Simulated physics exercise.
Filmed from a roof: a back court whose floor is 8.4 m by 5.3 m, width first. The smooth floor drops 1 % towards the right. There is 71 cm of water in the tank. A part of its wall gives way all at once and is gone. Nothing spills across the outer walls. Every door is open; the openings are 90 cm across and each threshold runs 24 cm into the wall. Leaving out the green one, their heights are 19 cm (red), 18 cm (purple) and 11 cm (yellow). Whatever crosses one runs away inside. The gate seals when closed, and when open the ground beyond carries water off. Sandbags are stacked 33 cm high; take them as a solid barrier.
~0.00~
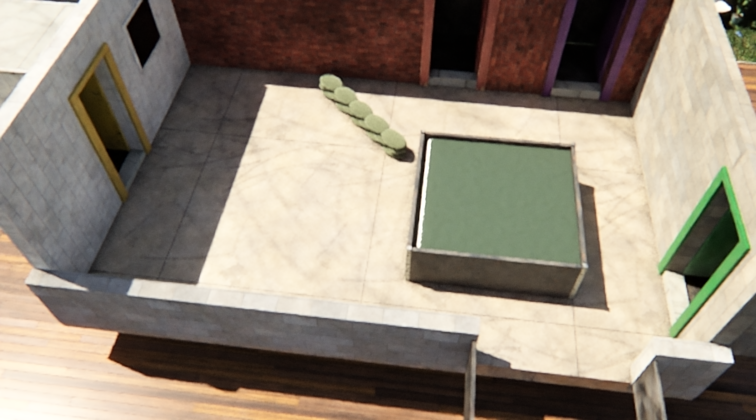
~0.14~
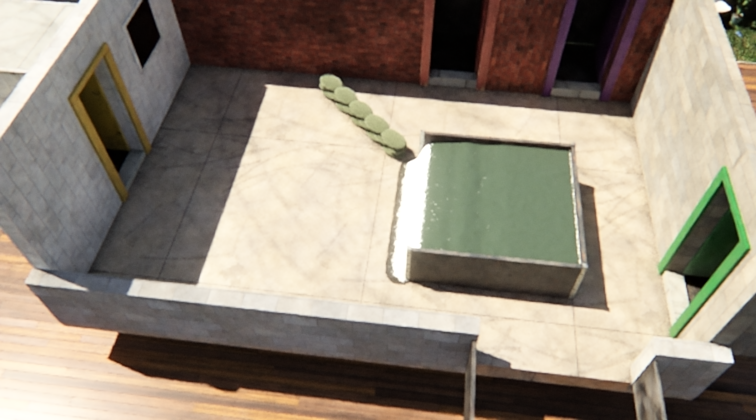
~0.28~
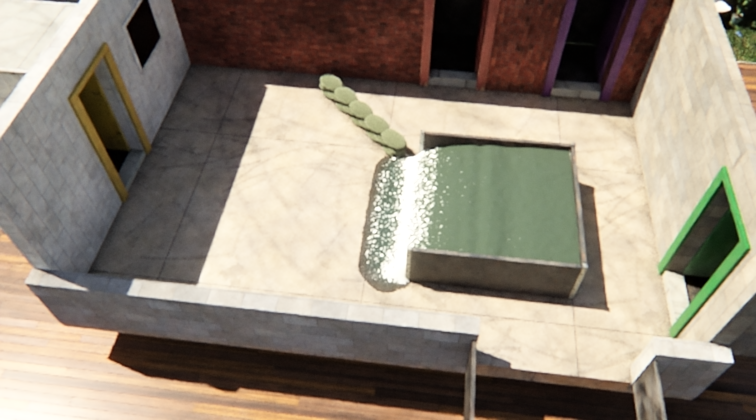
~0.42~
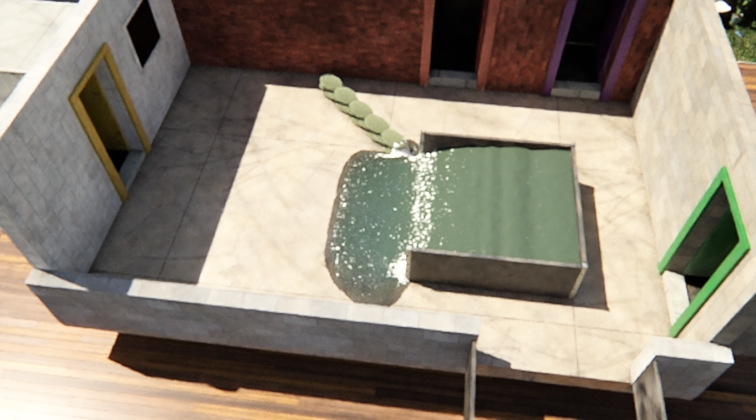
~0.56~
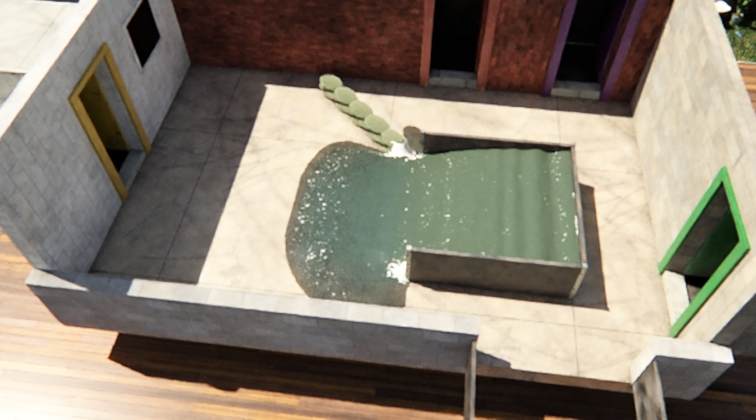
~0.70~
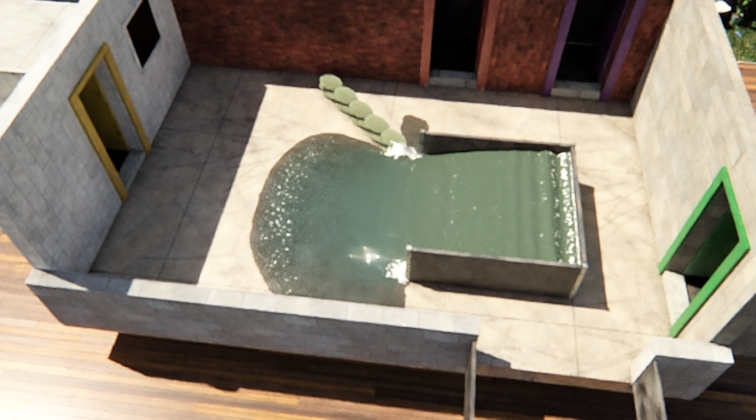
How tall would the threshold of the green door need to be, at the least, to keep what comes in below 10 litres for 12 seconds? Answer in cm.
It would have to be roughly 6 cm high.
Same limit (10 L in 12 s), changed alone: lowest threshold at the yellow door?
Roughly 27 cm at yellow.
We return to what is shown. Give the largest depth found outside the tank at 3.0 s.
Up to some 38 cm.
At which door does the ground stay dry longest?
Last comes the green one.
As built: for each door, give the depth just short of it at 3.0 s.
In cm: Red 3, green 0, purple 0, yellow 27.
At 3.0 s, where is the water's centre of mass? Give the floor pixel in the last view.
Around (294, 203).
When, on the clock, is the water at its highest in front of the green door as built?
Near 10.5 s.
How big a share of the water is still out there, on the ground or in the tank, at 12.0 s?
Roughly 90 in a hundred.
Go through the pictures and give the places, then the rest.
In the first frame, the tank at (496, 197) is whole and still, 71 cm deep; the green door at (695, 263) is dry.
In the second frame, water pours out at (416, 210) and has run 0.2 m, to (393, 273); about 9 cm deep outside, 71 cm at the back.
In the third frame, water pours out at (416, 211) and has run 0.7 m, to (368, 231); about 13 cm deep outside, 71 cm at the back.
In the fourth frame, water pours out at (416, 212) and has run 1.3 m, to (333, 230); about 11 cm deep outside, 71 cm at the back.
In the fifth frame, the front is at (291, 242), 1.9 m from the gap at (416, 212); 5.3 m2 of floor is wet, 69 cm left at the back.
In the sixth frame, the front is at (260, 213), 2.5 m from the gap at (416, 212); 7.3 m2 of floor is wet, 62 cm left at the back; the green door at (695, 263), 3.8 m from the gap, is still 3.8 m from the nearest water.
After 1.4 s water covers 45 % of the floor, deepest (29 cm) near (401, 241); it has not reached the green door.
After 3.0 s water covers 60 % of the floor, deepest (38 cm) near (81, 289); it has not reached the green door.
After 12.0 s water covers 90 % of the floor, deepest (18 cm) near (360, 208); 8 cm at the green door, 0 litres in over its 14 cm threshold.
At the green door as built, the water arrived by 8.6 s and peaked near 9 cm at 10.6 s.
Run again over the same 12 s with other heights there, 13 litres in over 5.5 cm, 7 litres over 6.5 cm. The limit of 10 litres is kept from about 6 cm up.
